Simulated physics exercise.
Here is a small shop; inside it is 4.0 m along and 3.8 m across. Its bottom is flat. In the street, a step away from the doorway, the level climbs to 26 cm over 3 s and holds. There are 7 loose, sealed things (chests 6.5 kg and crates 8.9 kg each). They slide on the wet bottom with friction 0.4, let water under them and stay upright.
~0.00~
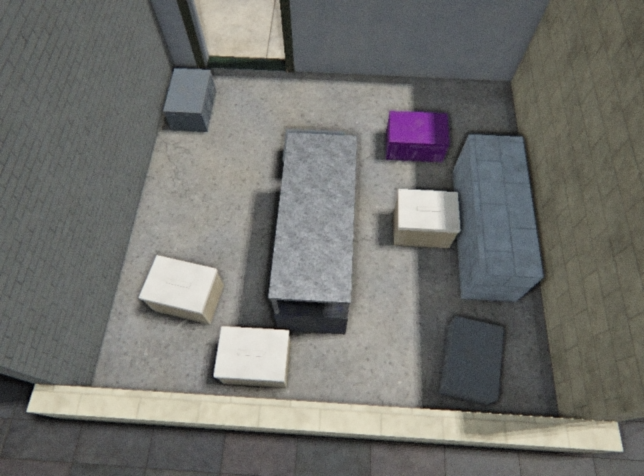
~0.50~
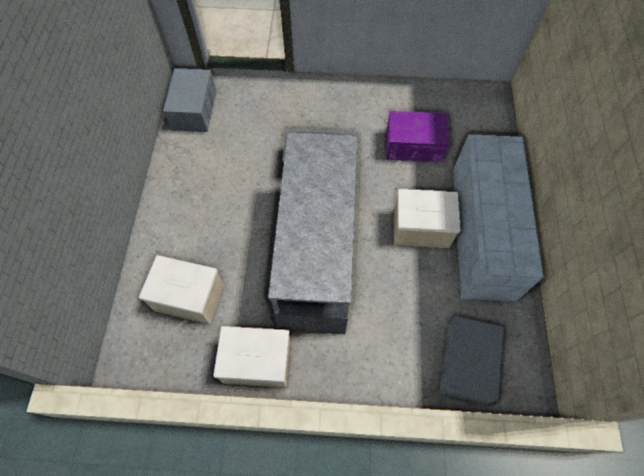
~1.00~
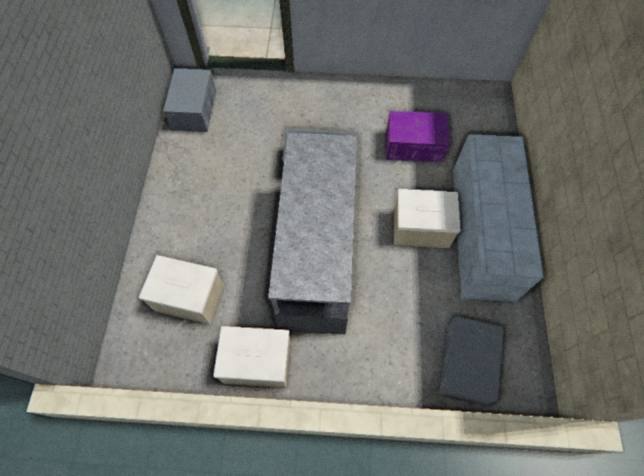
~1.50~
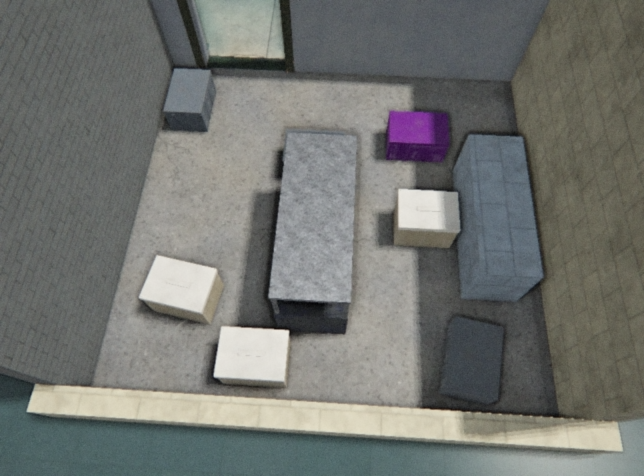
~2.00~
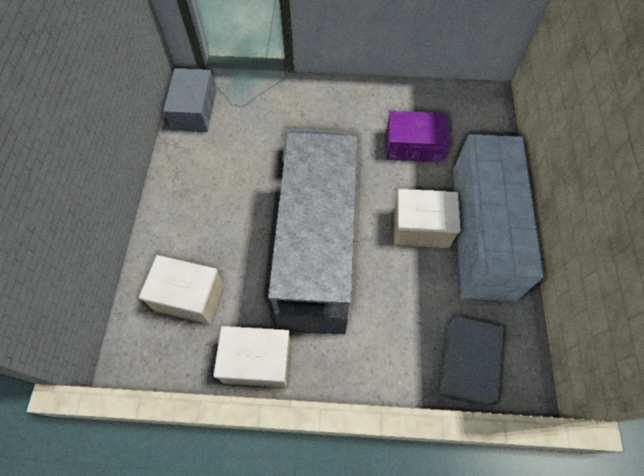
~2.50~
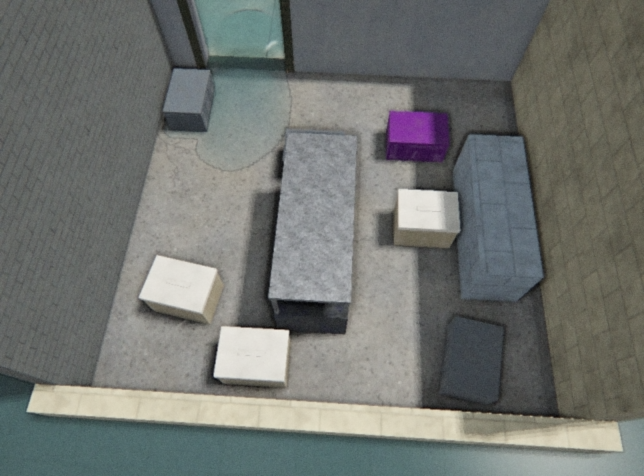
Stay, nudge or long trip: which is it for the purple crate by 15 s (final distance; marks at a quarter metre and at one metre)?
Purple crate is nudged along.
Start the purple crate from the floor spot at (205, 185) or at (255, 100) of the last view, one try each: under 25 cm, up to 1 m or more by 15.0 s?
In that order: It ends far away; it gets carried off.
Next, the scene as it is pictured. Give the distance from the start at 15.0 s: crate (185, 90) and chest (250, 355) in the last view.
In turn: 300 cm, 200 cm.
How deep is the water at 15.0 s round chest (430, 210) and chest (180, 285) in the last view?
About 14 and 13 cm.
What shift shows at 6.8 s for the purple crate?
About 40 cm.
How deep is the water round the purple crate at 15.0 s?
Roughly 12 cm.
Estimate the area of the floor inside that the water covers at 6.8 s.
Some 13 m2.
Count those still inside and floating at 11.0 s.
7 of them.
After 3.5 s the purple crate is near (419, 127), 0.0 m from its start, aground; 0 afloat.
After 6.8 s the purple crate is near (447, 109), 0.4 m from its start, aground; 5 afloat.
After 11.0 s the purple crate is near (366, 80), 0.8 m from its start, afloat; 7 afloat.
After 15.0 s the purple crate is near (377, 104), 0.5 m from its start, afloat; 7 afloat.
